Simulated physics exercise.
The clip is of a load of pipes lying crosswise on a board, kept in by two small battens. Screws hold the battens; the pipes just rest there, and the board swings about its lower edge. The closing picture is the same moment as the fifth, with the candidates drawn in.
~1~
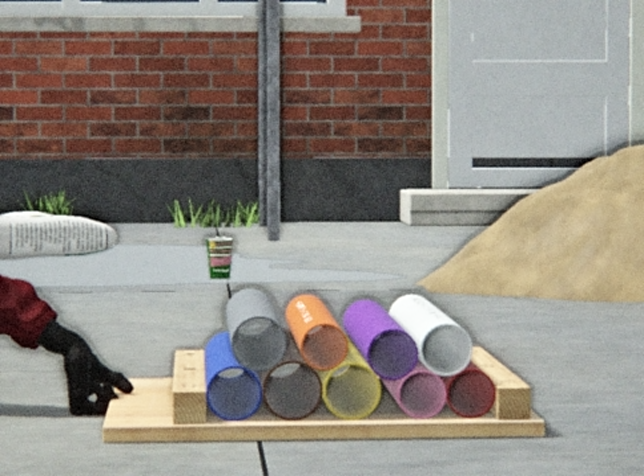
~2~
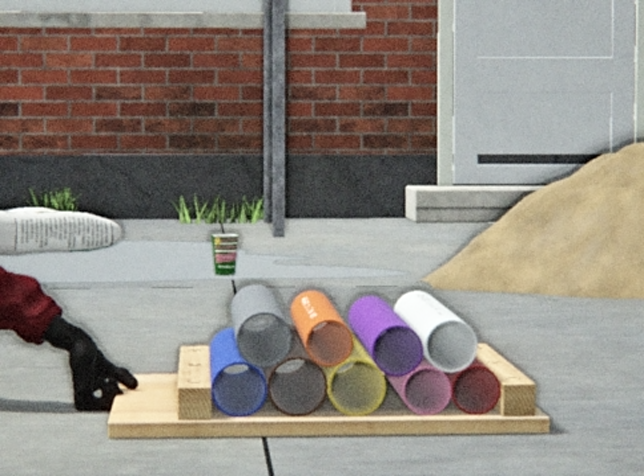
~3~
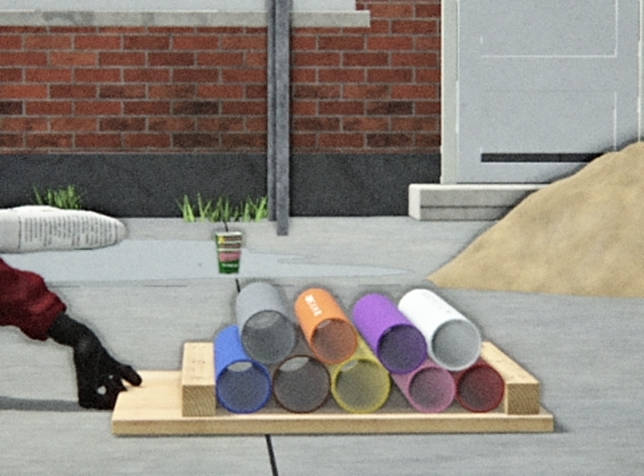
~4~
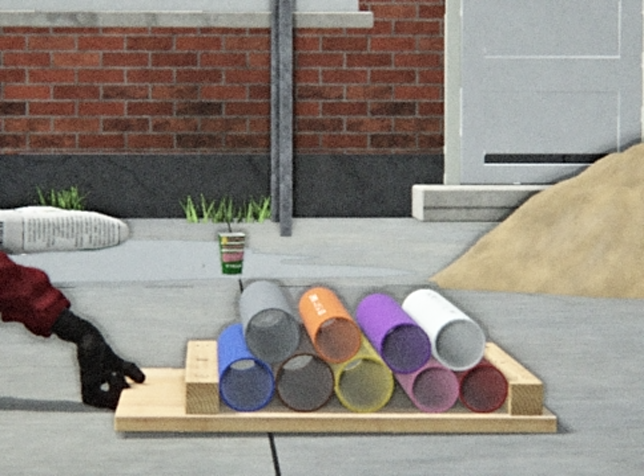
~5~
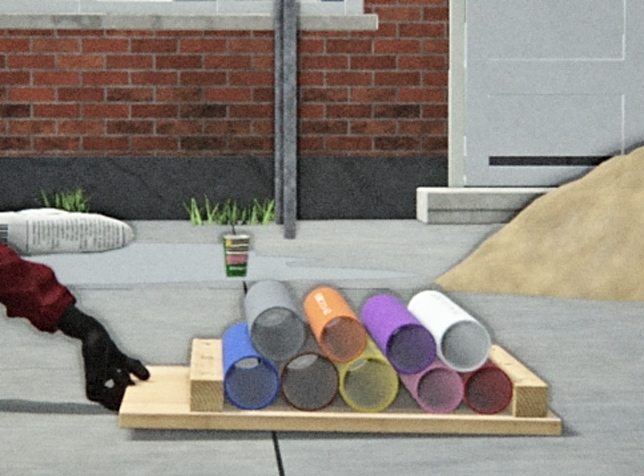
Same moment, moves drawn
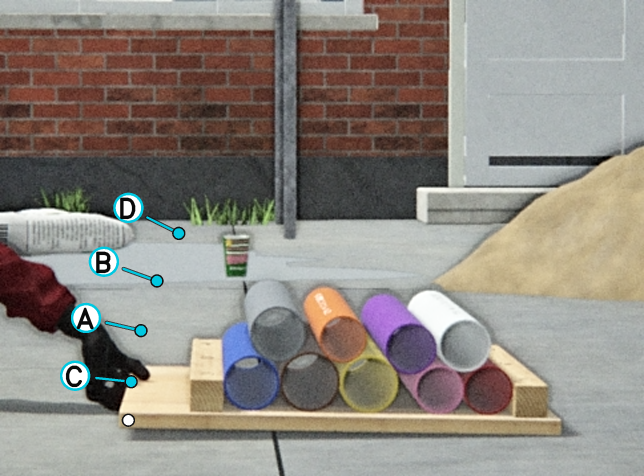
On pavement outside a brick building, a gloved hand gripping the end of a board stacked with colourful pipes, barely anything moving.
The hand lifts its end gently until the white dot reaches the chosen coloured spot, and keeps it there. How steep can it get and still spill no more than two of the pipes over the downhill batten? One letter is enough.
Raise it to D.
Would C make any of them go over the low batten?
No, at C.
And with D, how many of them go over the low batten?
At D the number is two.
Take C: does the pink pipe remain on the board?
The pink pipe: Yes.
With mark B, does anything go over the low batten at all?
Yes, at B.
On the marked copy, A at (141, 331); B at (157, 281); C at (131, 382); D at (178, 233); the white dot at (129, 420).
Following D. Soon after the start, board at 16°.
Later, board at 27°.
In the end, board at 27°, two over the low batten (white, purple).
As for the rest, A none over the low batten; B two over the low batten (white, purple); C none over the low batten.
